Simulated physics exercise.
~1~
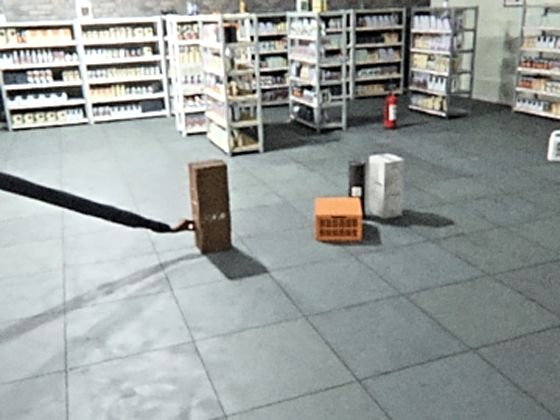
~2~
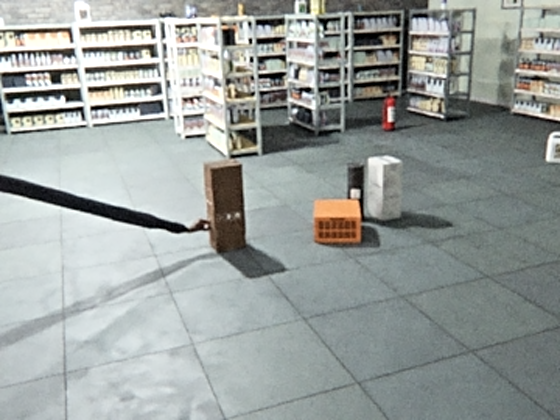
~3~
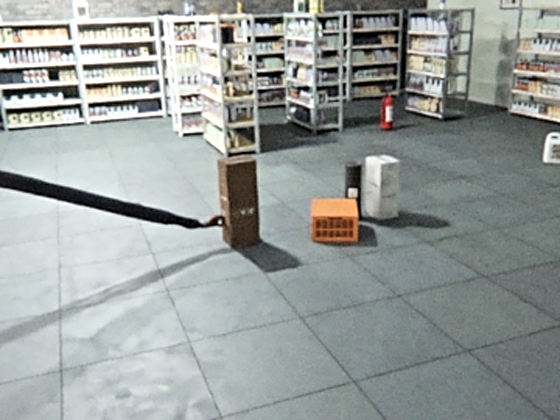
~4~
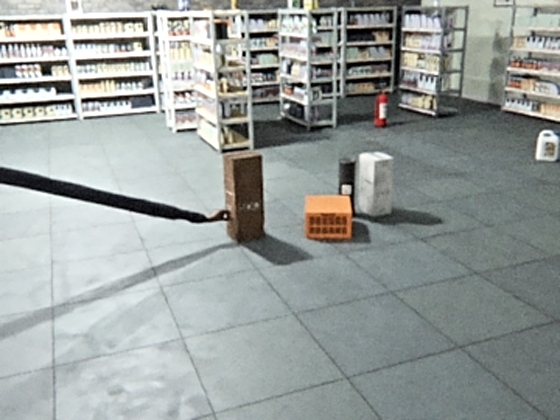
In the video, a long dark arm reaching in from the left pushes an upright brown box to the right across a tiled floor in a room of stocked shelves. The box slides toward an orange crate, a white box and a black canister, and remains standing without touching them.
